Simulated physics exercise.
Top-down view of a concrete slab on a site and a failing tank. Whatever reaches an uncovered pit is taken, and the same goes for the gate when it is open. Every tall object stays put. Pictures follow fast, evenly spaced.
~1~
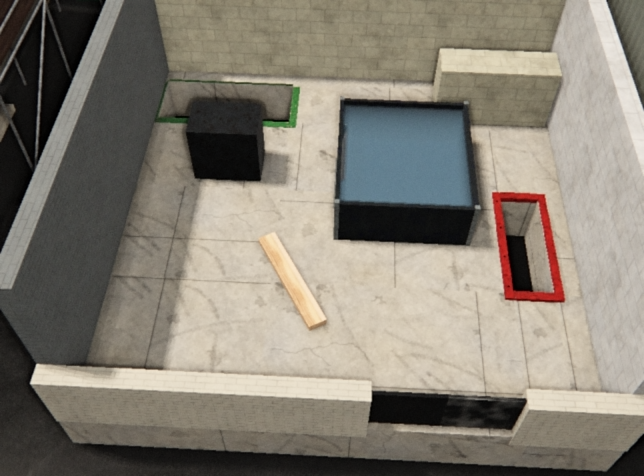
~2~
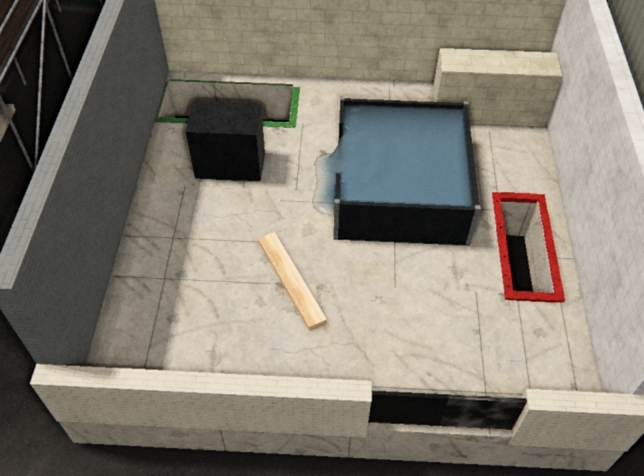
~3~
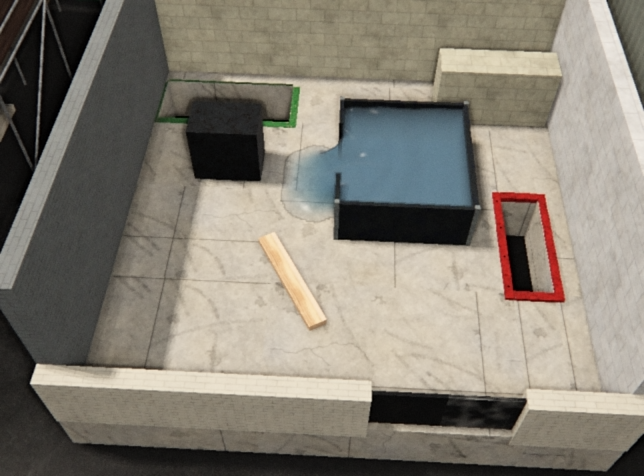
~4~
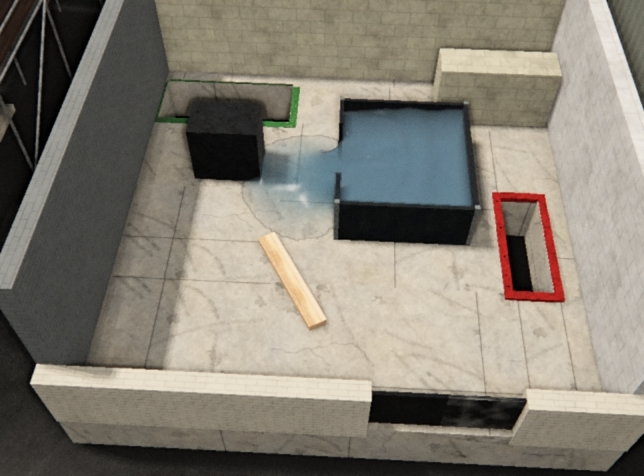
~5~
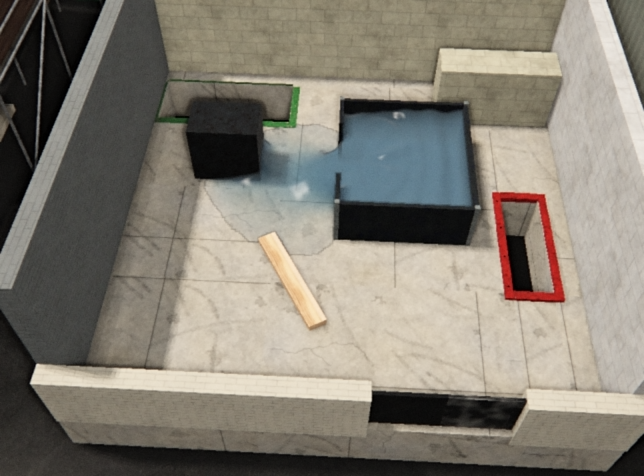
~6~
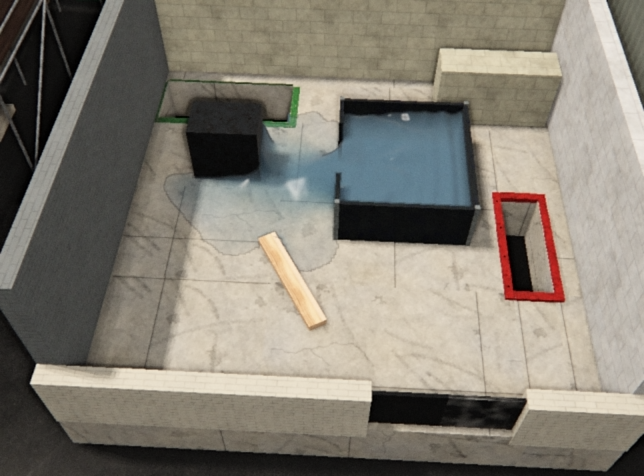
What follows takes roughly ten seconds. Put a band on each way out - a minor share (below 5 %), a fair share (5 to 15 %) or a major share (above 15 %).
My prediction: The gate carries off beneath five per cent. The red pit carries off beneath five per cent. The green pit carries off upward of fifteen per cent.
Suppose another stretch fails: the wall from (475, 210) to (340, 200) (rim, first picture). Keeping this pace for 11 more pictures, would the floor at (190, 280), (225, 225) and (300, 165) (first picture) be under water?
Unsoaked, then unsoaked, then unsoaked.
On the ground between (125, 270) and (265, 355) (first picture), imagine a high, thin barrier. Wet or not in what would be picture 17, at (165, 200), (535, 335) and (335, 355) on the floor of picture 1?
Taking the three spots in the order asked, they are waterlogged, bone-dry and bone-dry.
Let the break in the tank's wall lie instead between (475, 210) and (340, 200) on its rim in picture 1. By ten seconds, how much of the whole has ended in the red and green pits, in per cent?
Red takes 14 in a hundred, green takes 14 in a hundred.
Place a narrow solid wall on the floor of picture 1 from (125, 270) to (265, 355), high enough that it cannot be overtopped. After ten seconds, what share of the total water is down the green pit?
The green pit takes 40 parts in a hundred.
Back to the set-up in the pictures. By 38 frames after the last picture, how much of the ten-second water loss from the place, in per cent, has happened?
Note - share reached: 75 %.
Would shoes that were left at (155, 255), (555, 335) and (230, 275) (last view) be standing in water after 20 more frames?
Taking them as listed, I'd call them soaked through, high and dry and soaked through.
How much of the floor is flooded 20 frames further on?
My estimate is roughly 45 percent.
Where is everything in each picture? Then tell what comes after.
In the first frame, the water tank at (405, 154) is whole and still.
In the second frame, the front is at (328, 157), out from the gap at (341, 171).
In the third frame, the front is at (293, 161), out from the gap at (341, 174).
In the fourth frame, the front is at (249, 194), out from the gap at (341, 174).
In the fifth frame, the front is at (210, 186), out from the gap at (341, 174).
In the sixth frame, water pours out at (341, 174) and has run to (171, 182).
A moment on, water covers 25 % of the floor; the gate 0 %, the red pit 0 %, the green pit 4 %.
Next, water covers 35 % of the floor; the gate 0 %, the red pit 0 %, the green pit 9 %.
Then, water covers 45 % of the floor; the gate 0 %, the red pit 0 %, the green pit 16 %.
Later, water covers 75 % of the floor; the gate 0 %, the red pit 0 %, the green pit 26 %.
In the end, water covers 90 % of the floor; the gate 0 %, the red pit 1 %, the green pit 33 %.
